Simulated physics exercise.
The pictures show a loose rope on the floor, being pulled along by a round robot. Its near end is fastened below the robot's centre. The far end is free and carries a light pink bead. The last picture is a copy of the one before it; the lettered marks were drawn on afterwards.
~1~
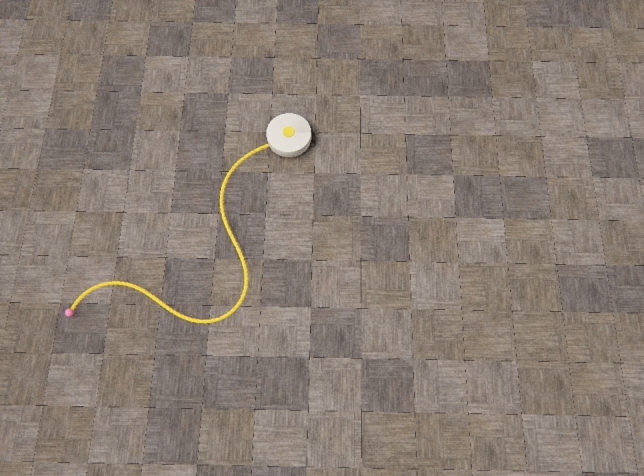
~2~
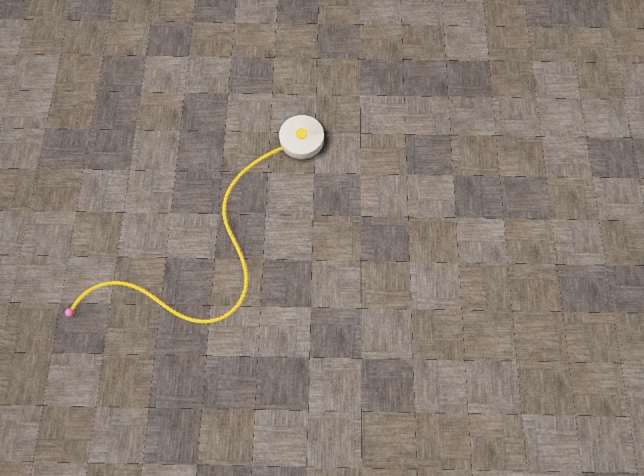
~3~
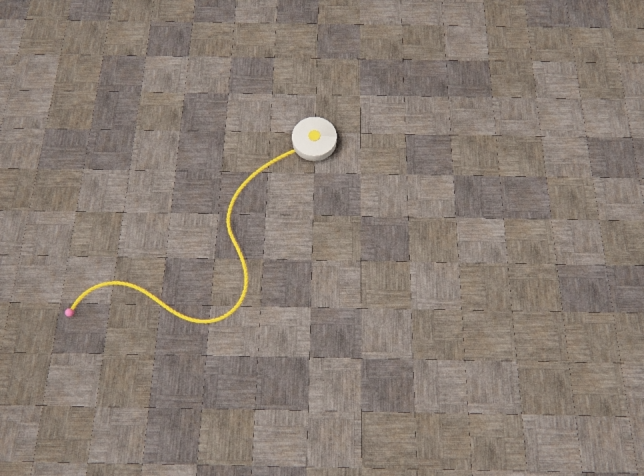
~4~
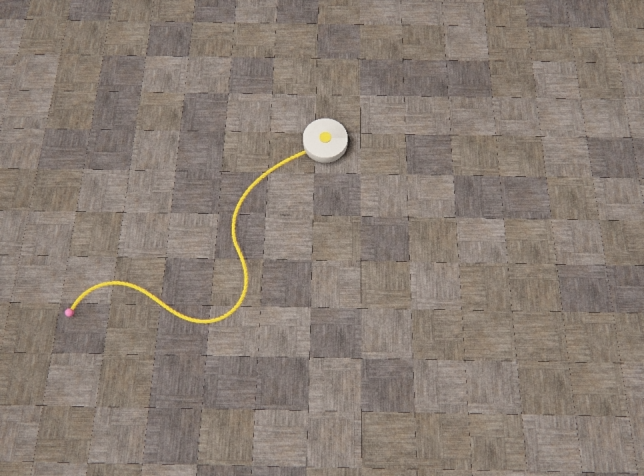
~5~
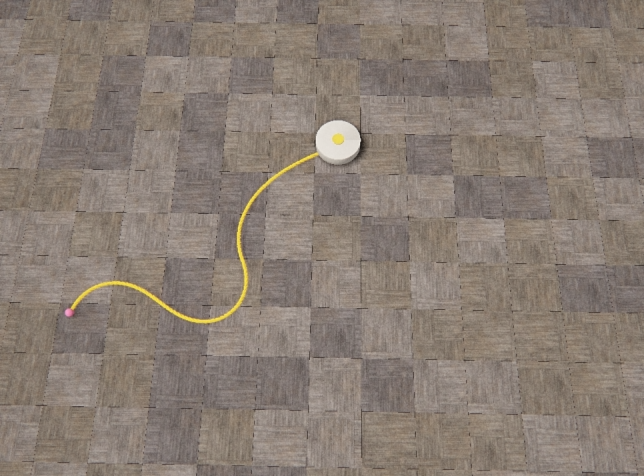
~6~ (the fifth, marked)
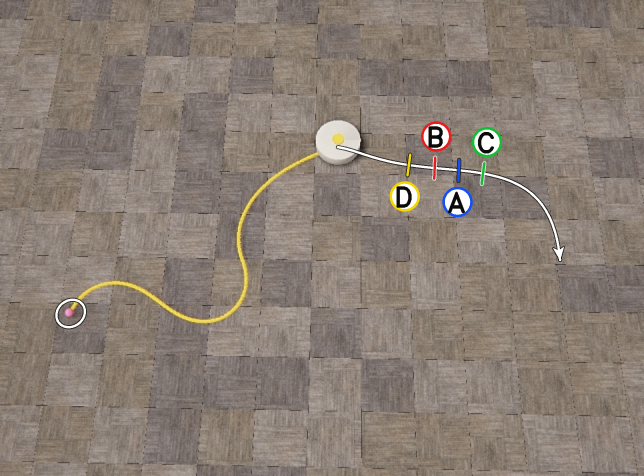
A round white robot slid slowly to the right across the patchwork floor, pulling the near part of a curvy yellow rope with it, while the far end with its pink bead stayed still.
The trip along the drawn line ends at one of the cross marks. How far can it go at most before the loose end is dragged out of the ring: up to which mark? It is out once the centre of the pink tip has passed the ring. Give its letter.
Up to mark A.
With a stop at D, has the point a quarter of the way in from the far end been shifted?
By then, no.
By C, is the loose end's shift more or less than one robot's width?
By then, less.
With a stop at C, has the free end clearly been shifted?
Yes.
On the copy, A at (459, 170); B at (435, 168); C at (483, 173); D at (409, 165); the ring at (71, 313); the route from (338, 147) via (476, 172) to (560, 260).
On A. First, robot (379, 155), middle of the rope (240, 287), free end (69, 313).
Then, robot (423, 163), middle of the rope (249, 268), free end (69, 313).
Finally, robot (460, 167), middle of the rope (272, 248), free end (72, 309); the free end is still in its ring.
By contrast, B is safe but short; C drags the free end to (89, 299); D is safe but short.
